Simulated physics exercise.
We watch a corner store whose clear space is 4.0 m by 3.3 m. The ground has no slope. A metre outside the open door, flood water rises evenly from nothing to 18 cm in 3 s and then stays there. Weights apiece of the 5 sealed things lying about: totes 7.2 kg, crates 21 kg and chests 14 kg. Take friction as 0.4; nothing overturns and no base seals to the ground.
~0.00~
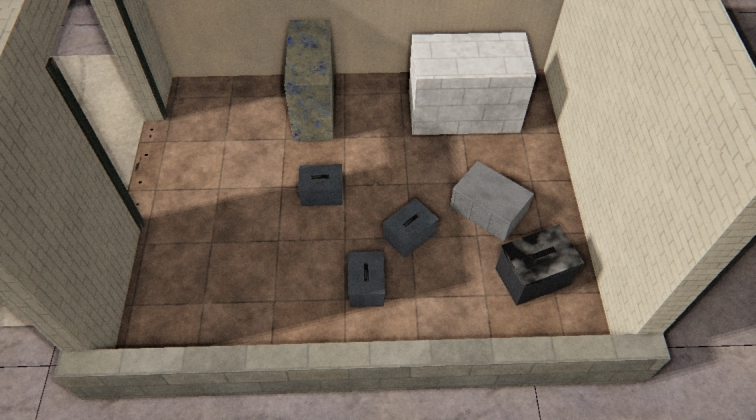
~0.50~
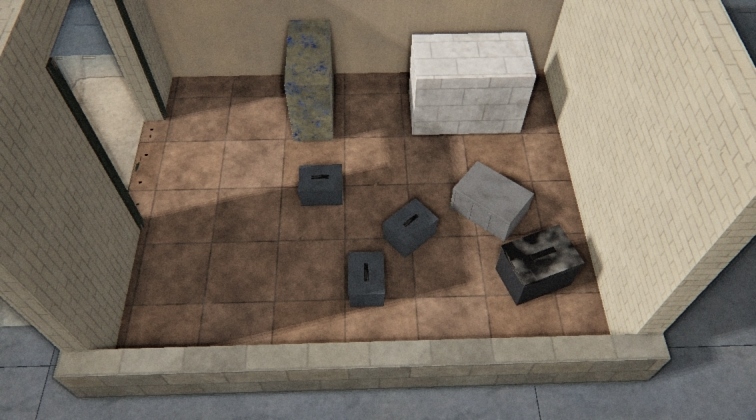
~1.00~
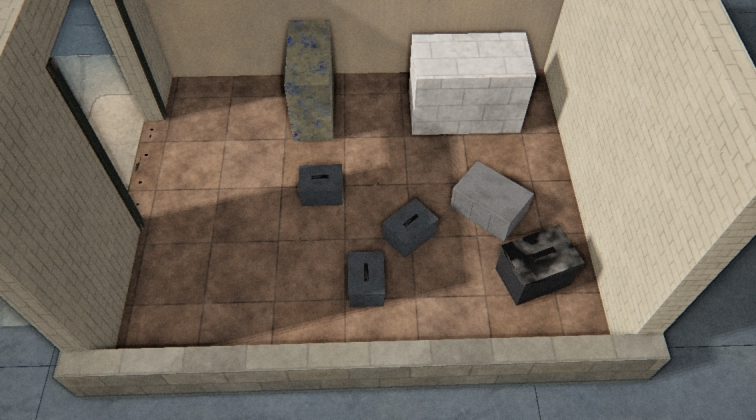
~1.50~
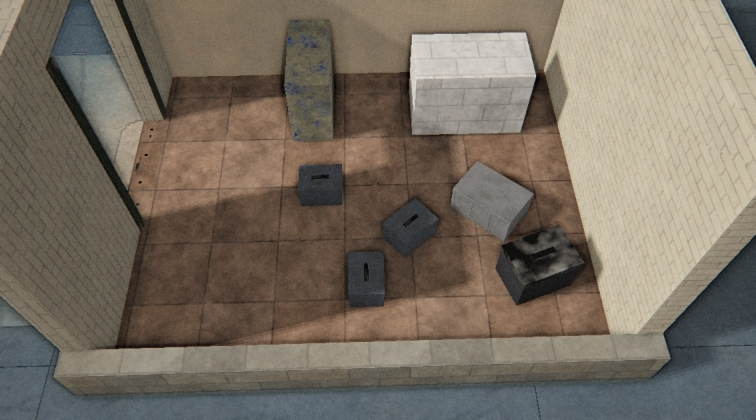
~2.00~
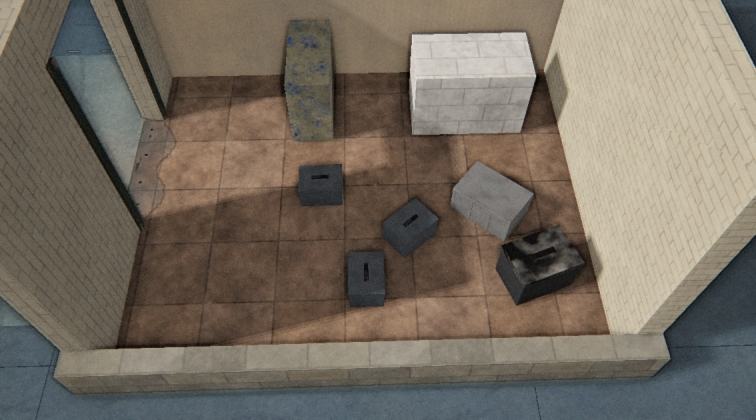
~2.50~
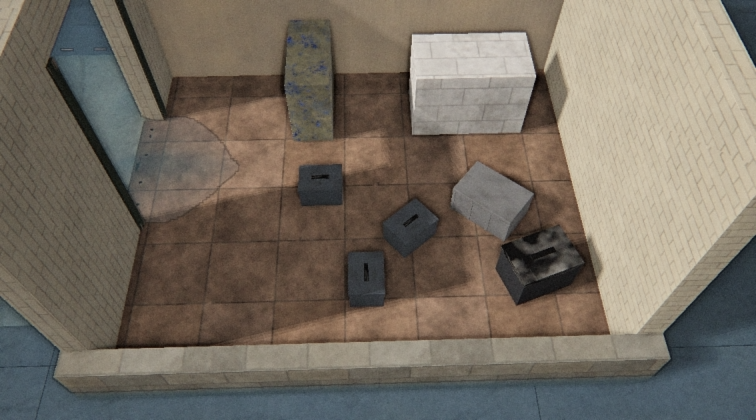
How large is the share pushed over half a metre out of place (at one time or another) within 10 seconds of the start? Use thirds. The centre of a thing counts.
That comes to at least two thirds.
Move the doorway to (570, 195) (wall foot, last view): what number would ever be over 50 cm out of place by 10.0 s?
Then 4.
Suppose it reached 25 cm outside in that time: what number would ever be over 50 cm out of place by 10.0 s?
In that case 5 of them.
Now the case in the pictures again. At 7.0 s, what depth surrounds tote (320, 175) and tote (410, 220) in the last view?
Roughly 5 and 8 cm.
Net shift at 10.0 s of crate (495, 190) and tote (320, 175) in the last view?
In turn: 20 cm, 250 cm.
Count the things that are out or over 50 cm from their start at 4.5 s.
I count 0.
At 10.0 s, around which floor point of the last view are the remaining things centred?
Near (525, 209).
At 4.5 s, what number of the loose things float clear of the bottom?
I count 0.
After 3.5 s 0 of 5 are over 50 cm from their spots; 0 afloat.
After 4.5 s 0 of 5 are over 50 cm from their spots; 0 afloat.
After 7.0 s 3 of 5 are over 50 cm from their spots; 1 afloat.
After 10.0 s 4 of 5 are over 50 cm from their spots, and 4 have been at some point; 5 afloat.
